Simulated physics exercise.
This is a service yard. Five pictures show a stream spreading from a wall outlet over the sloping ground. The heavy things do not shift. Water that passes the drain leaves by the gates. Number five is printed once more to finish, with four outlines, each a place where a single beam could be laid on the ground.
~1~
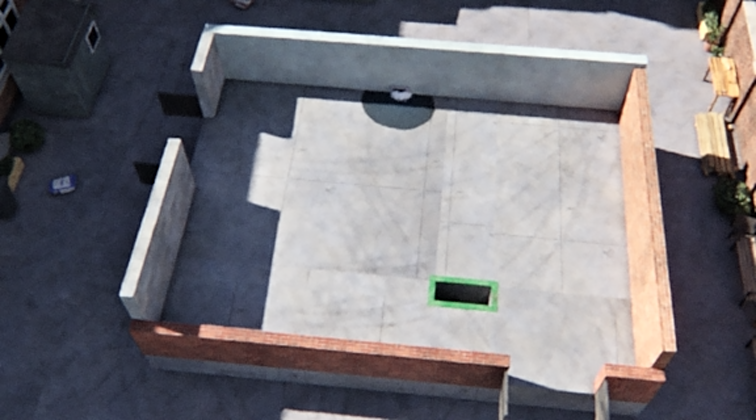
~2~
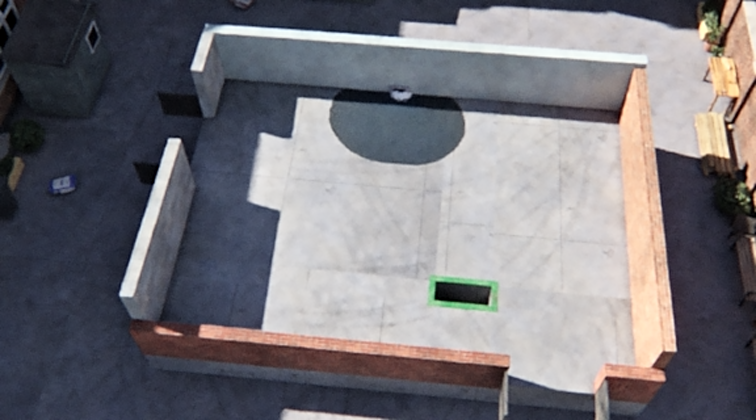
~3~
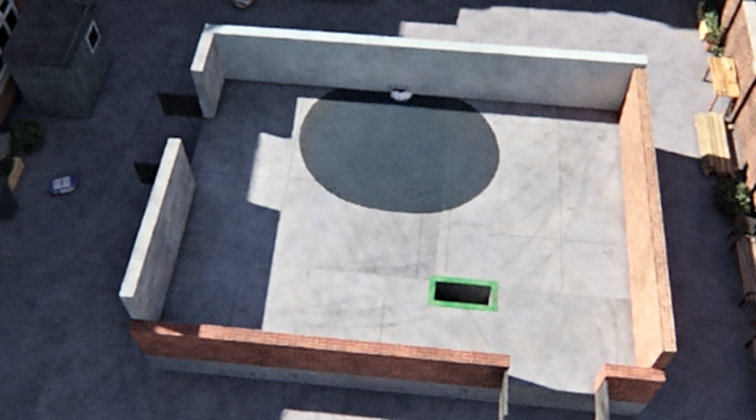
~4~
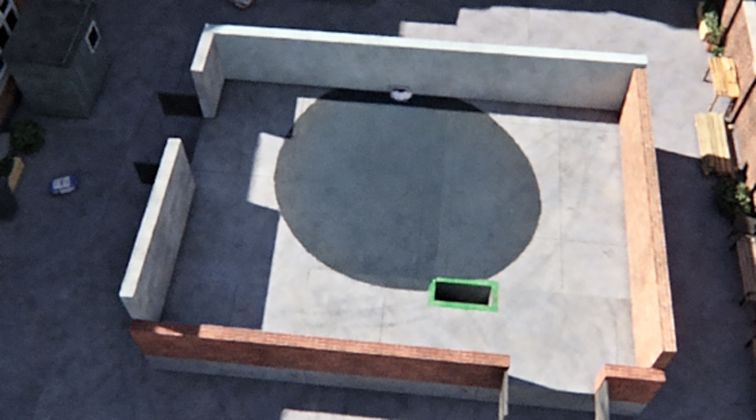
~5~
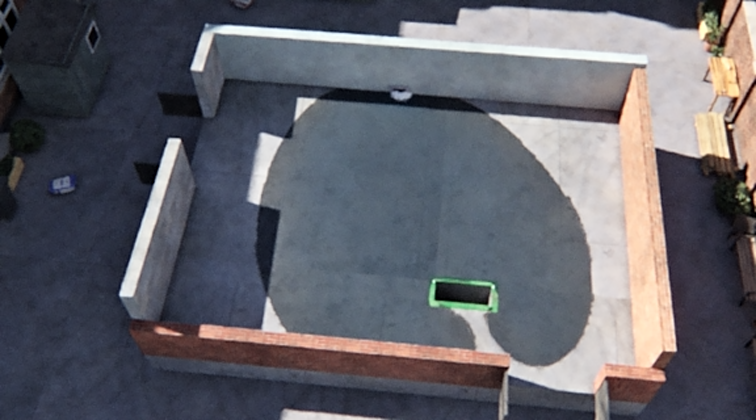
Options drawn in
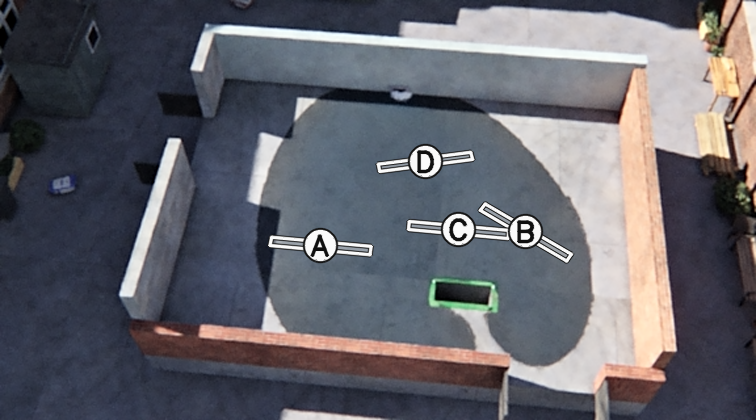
A dark patch of water spreads across the pale floor of a walled service yard, seen from high above by a still camera. White walls stand at the back and left, brick-red ones at the right and front, with gaps at left and lower right and a green-edged drain pit near the front. From the back wall, the water widens forward, reaches the pit and flows around it.
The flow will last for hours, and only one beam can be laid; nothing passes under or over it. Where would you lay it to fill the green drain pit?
Use spot A.
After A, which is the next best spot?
B it is.
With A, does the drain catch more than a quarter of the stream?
Yes.
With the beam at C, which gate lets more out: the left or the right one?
The right one.
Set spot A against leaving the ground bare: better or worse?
Spot A is better.
On the marked copy, A from (270, 241) to (370, 250); B from (482, 207) to (569, 257); C from (408, 225) to (508, 234); D from (379, 167) to (471, 155).
With A, about 46 % of the stream runs into the green drain pit, about 53 % out by the gates.
With B, about 25 % of the stream runs into the green drain pit, about 74 % out by the gates.
With C, about 4 % of the stream runs into the green drain pit, about 94 % out by the gates.
With D, about 5 % of the stream runs into the green drain pit, about 94 % out by the gates.
